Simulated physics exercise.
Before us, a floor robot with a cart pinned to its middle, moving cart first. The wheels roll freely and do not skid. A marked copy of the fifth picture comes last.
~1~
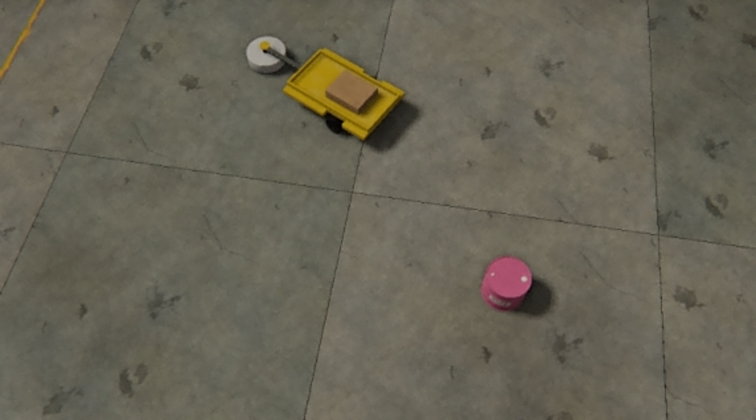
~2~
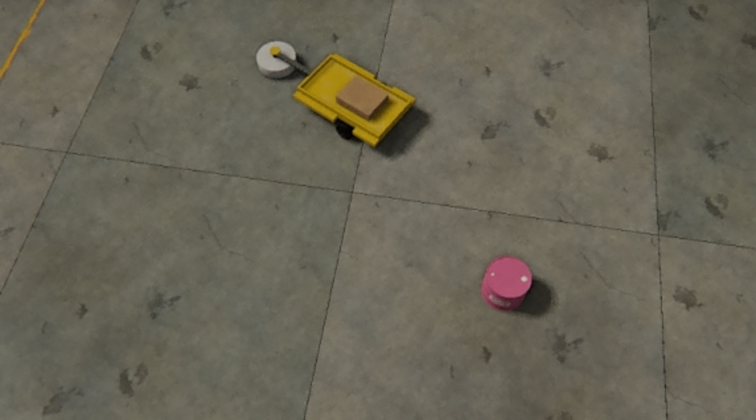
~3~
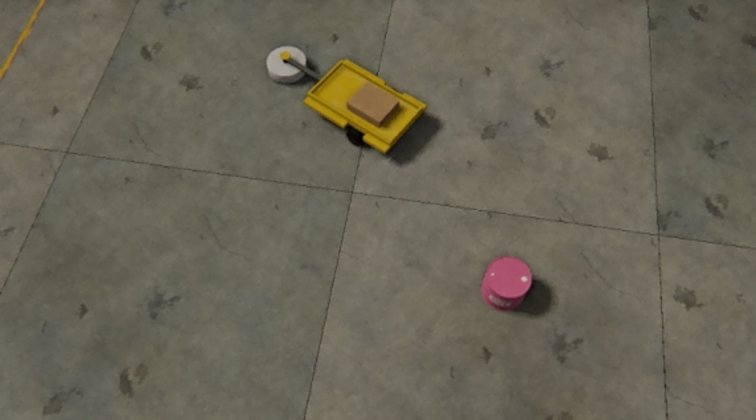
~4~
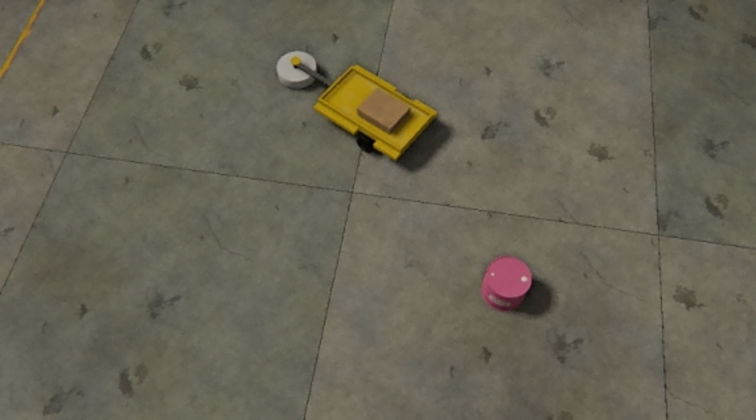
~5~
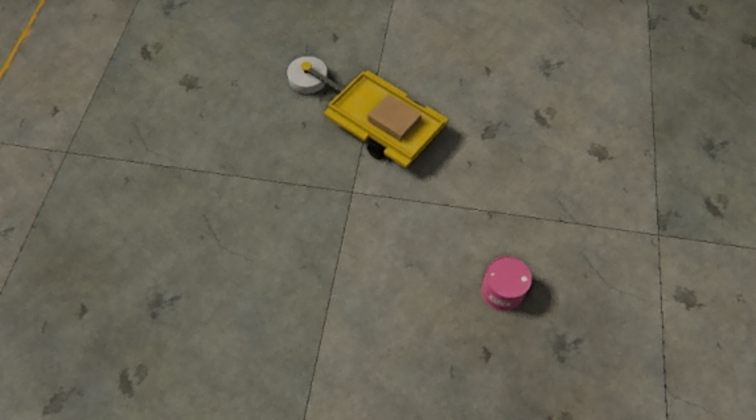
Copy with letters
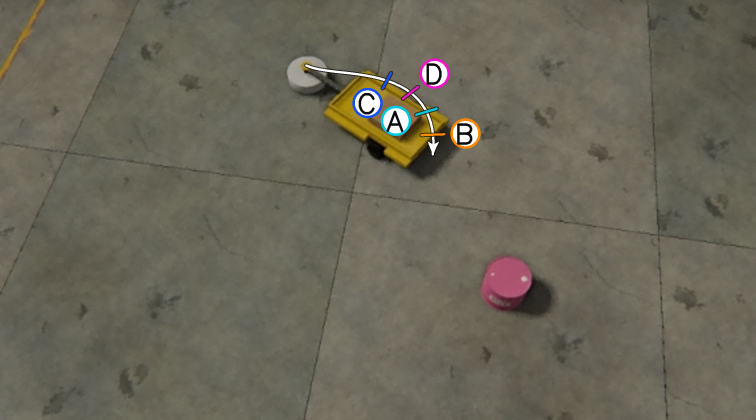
A grey concrete floor marked off in large slabs, with a yellow line crossing the upper left corner, is seen from high above at a slant. A small round white robot is joined by a bar to a yellow cart carrying a brown box, up and left of a pink tub. The robot backs slowly toward the lower right, pushing the cart ahead of it, while the tub and the camera stay still.
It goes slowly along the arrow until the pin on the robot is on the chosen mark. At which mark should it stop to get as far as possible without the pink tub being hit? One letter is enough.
As far as tick A.
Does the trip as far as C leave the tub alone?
Yes.
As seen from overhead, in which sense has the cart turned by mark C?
Clockwise.
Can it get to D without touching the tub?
Yes.
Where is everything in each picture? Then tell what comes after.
The first frame shows pink tub (503, 291); robot (266, 53); yellow cart (344, 91).
The second frame shows robot (276, 58); yellow cart (354, 97); pink tub (503, 291).
The third frame shows robot (287, 63); yellow cart (365, 103); pink tub (503, 291).
The fourth frame shows robot (297, 68); yellow cart (375, 109); pink tub (503, 291).
The fifth frame shows robot (307, 73); yellow cart (386, 116); pink tub (503, 291).
On the marked copy, A at (426, 112); B at (433, 135); C at (387, 81); D at (411, 93); the route from (306, 66) via (401, 86) to (433, 155).
Following A. Soon after the start, robot (353, 81), cart (420, 138).
Later, robot (398, 92), cart (445, 164).
In the end, robot (426, 119), cart (463, 199); nothing has been touched.
As for the rest, B is too far, the tub has been hit; C is safe but short; D is safe but short.
